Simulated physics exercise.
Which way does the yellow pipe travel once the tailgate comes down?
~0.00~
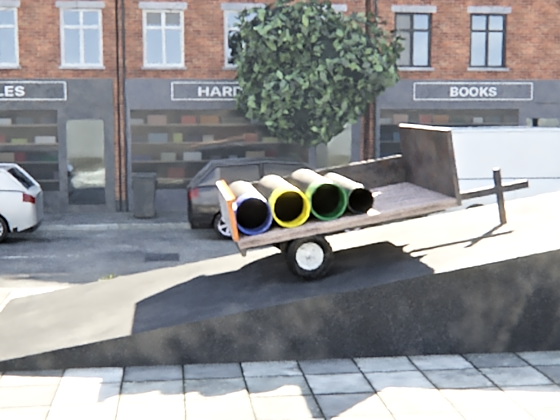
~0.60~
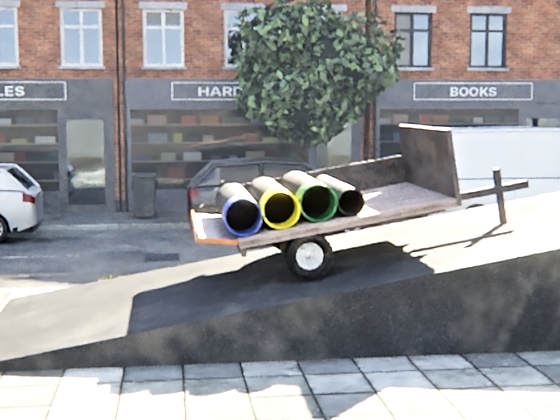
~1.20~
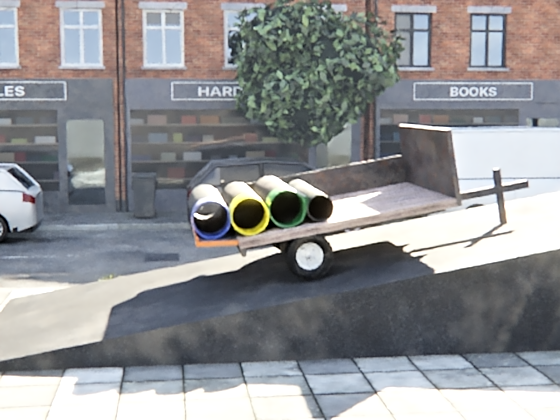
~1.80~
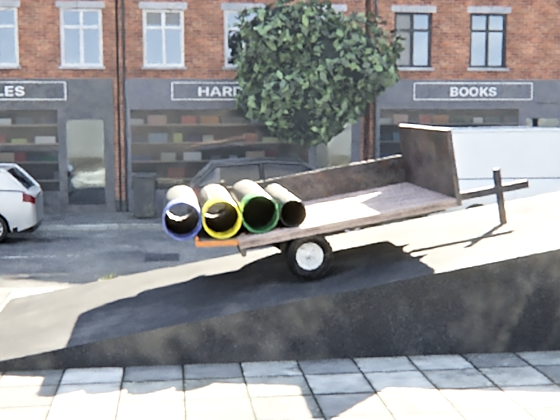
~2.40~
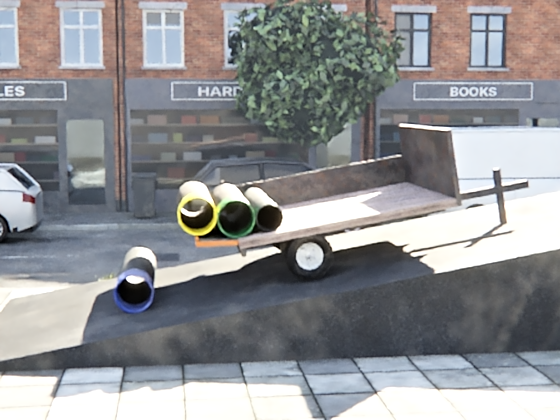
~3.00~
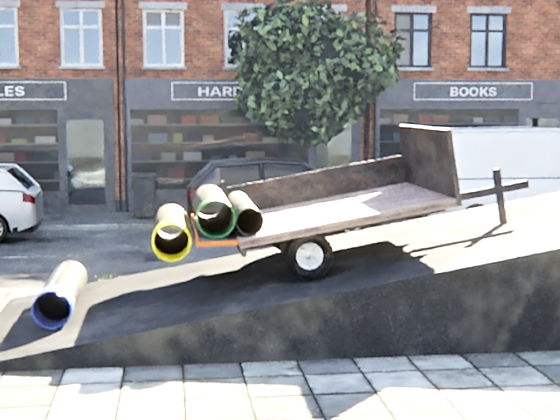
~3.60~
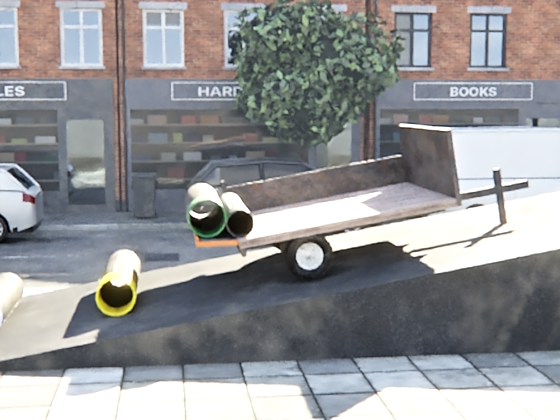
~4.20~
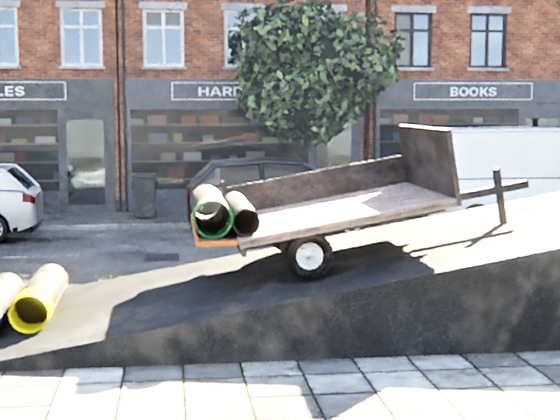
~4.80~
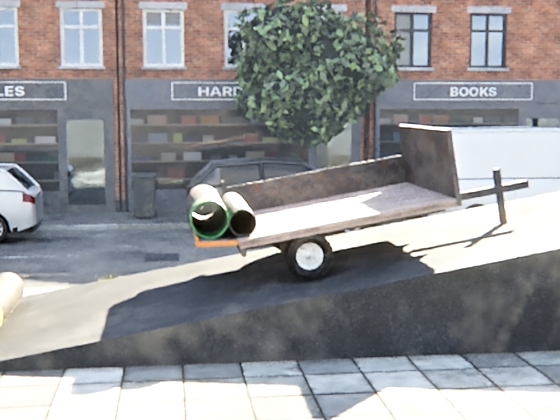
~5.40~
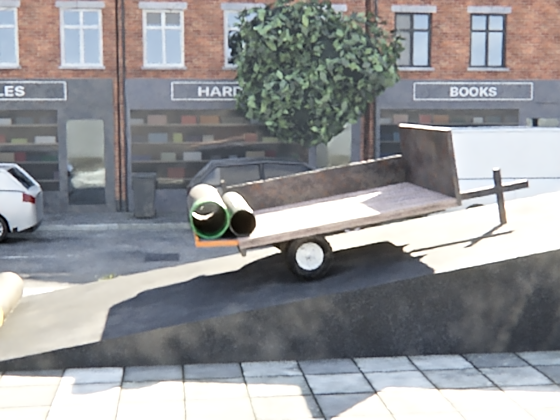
The yellow pipe rolls to the left, going off the lowered tailgate and on down the slope.
